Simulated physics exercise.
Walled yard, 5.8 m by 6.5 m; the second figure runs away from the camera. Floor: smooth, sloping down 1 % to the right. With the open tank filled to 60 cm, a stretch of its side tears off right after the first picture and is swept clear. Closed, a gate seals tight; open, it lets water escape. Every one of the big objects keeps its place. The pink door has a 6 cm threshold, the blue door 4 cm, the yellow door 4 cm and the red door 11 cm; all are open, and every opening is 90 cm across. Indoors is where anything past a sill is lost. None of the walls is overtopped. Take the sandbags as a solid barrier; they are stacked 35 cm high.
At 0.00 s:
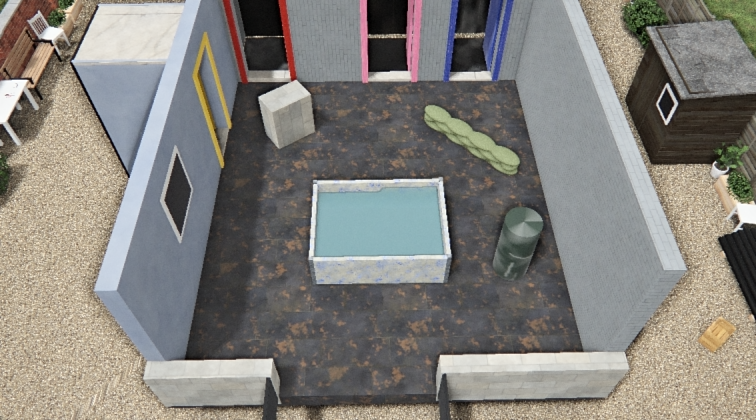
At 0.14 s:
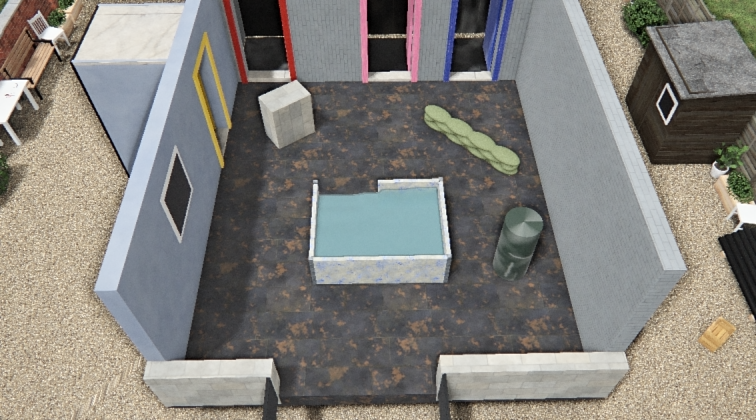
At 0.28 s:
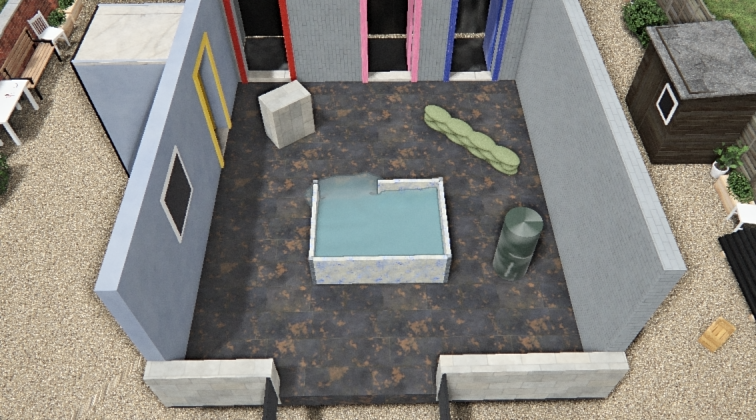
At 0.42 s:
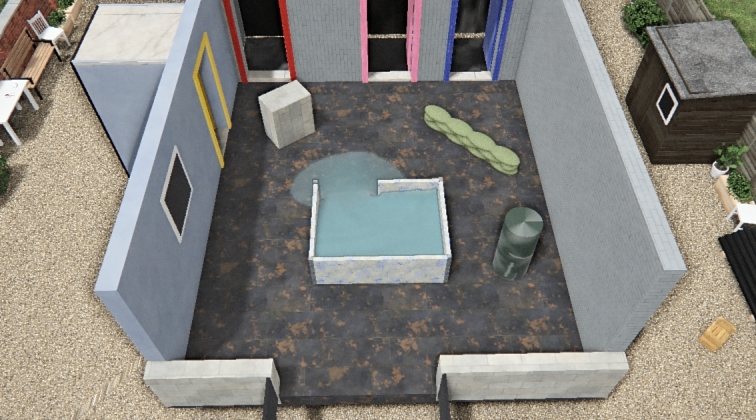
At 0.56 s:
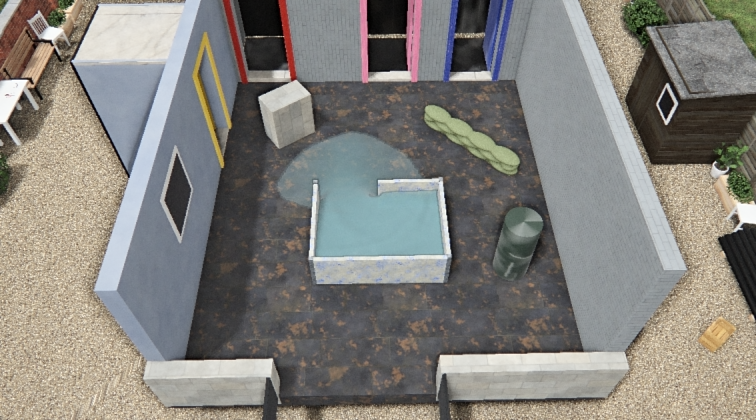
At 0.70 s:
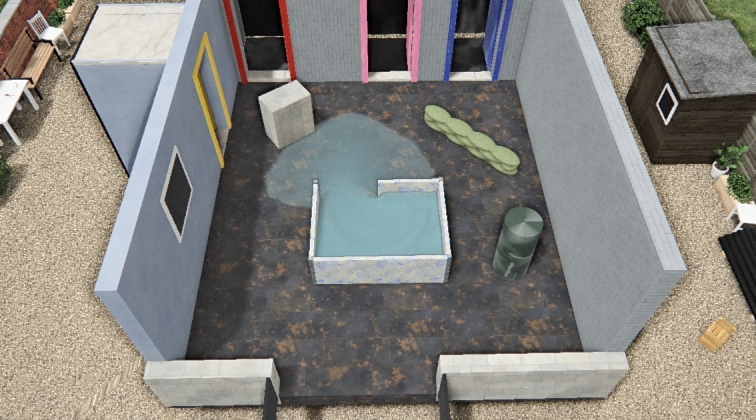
We see a walled yard with an open tank of water; a stretch of its far side disappears, and water pours through the gap, spreading across the dark floor toward the pale block and the green sandbags.
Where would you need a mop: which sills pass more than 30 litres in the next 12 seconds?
The pink door lets in more than the limit; the blue door lets in more than the limit; the yellow door lets in more than the limit; the red door lets in less than the limit.
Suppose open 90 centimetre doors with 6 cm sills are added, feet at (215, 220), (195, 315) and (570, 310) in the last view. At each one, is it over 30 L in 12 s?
In that order: Short of it, short of it, short of it.
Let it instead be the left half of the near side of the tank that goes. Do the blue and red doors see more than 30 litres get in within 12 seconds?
The blue door comes out less than that and the red door less than that.
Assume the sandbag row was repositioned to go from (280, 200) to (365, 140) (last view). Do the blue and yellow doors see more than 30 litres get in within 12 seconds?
Note - blue: Limit exceeded; yellow: Limit held.
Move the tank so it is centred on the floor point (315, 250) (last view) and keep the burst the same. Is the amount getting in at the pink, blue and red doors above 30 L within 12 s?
Compared with that limit, pink overshoots, blue overshoots and red overshoots.
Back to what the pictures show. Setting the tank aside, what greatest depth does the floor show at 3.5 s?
About 18 cm at most.
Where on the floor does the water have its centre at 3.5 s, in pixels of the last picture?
About (362, 170).
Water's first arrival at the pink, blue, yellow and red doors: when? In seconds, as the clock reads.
So, pink at 1.2 s, then blue at 2.0 s, yellow at 1.6 s, and red at 1.6 s.
After 1.4 s water covers 25 % of the floor and is deepest (32 cm) near (303, 142); pink door 10 cm at the sill, 3 L in, blue door not reached, yellow door not reached, red door not reached.
After 2.2 s water covers 30 % of the floor and is deepest (28 cm) near (351, 86); pink door 19 cm at the sill, 46 L in, blue door 4 cm at the sill, 0 L in, yellow door 9 cm at the sill, 26 L in, red door 6 cm at the sill, 0 L in.
After 3.5 s water covers 45 % of the floor and is deepest (18 cm) near (515, 84); pink door 17 cm at the sill, 126 L in, blue door 6 cm at the sill, 2 L in, yellow door 10 cm at the sill, 76 L in, red door 9 cm at the sill, 0 L in.
After 7.0 s water covers 70 % of the floor and is deepest (14 cm) near (531, 147); pink door 9 cm at the sill, 206 L in, blue door 6 cm at the sill, 8 L in, yellow door 6 cm at the sill, 111 L in, red door 6 cm at the sill, 1 L in.
After 12.0 s water covers 90 % of the floor and is deepest (10 cm) near (508, 90); pink door 6 cm at the sill, 214 L in, blue door 8 cm at the sill, 53 L in, yellow door 2 cm at the sill, 115 L in, red door 3 cm at the sill, 1 L in.
